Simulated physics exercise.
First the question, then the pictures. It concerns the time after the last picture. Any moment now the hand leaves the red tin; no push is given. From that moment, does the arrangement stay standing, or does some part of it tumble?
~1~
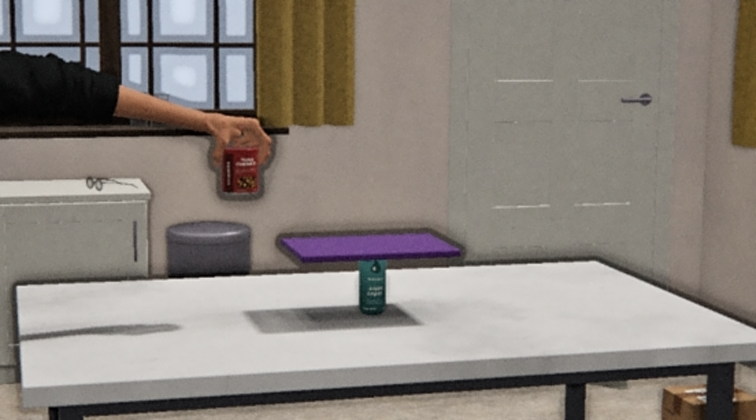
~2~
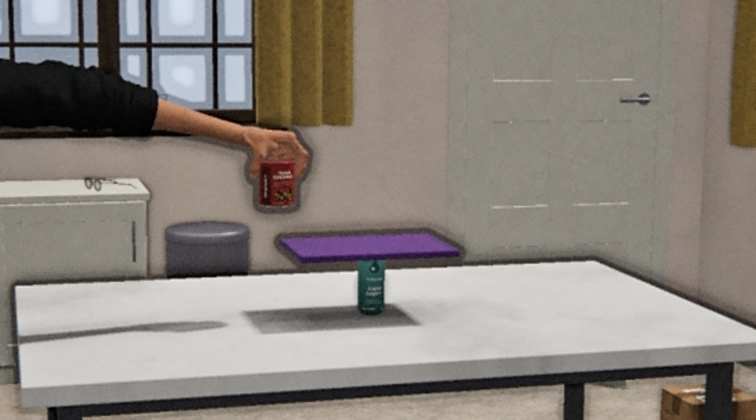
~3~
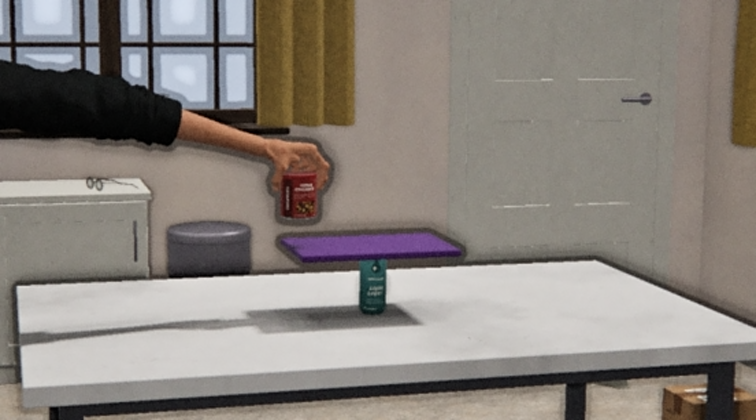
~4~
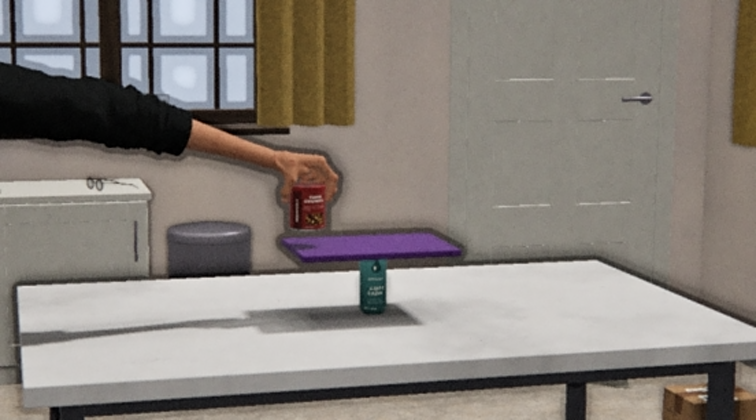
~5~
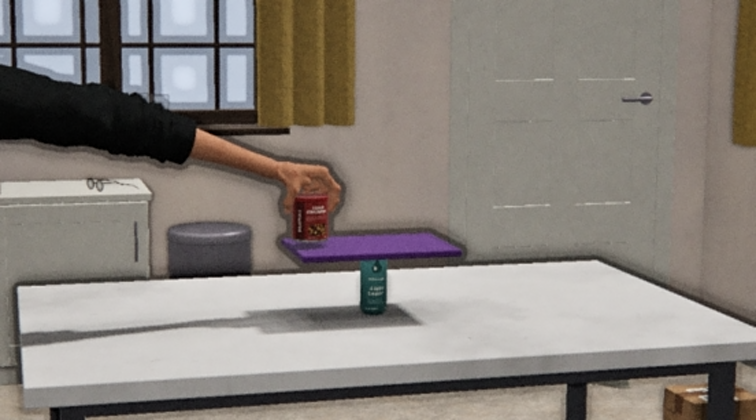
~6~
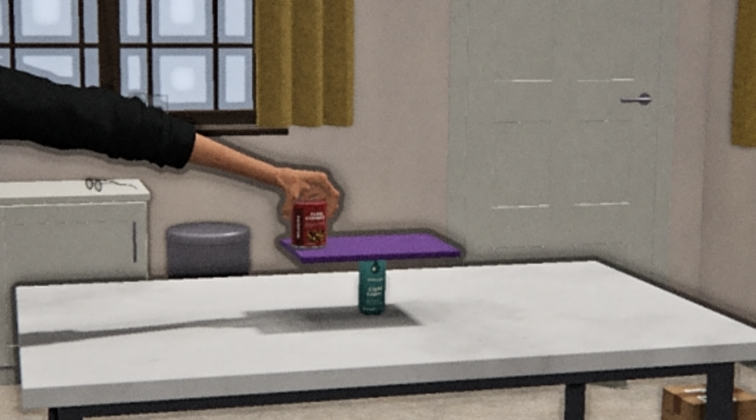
Fails to stand.
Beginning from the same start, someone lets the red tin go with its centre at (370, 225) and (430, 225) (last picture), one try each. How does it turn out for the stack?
In the first try it remains standing, then in the second try it breaks down.
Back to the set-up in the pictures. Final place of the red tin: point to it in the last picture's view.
Near (228, 301).
Then, 0.40 s later than the last frame, red tin now fallen; purple lid tilted by 52°.
Then, 0.60 s later than the last frame, purple lid now fallen; turquoise can moved about its own width.
Then, 0.70 s later than the last frame, turquoise can moved well along.
When it is over, fallen, red tin and purple lid; moved from the start, turquoise can. End places, in pixels of the last picture, red tin near (228, 301). The stack loses its balance.
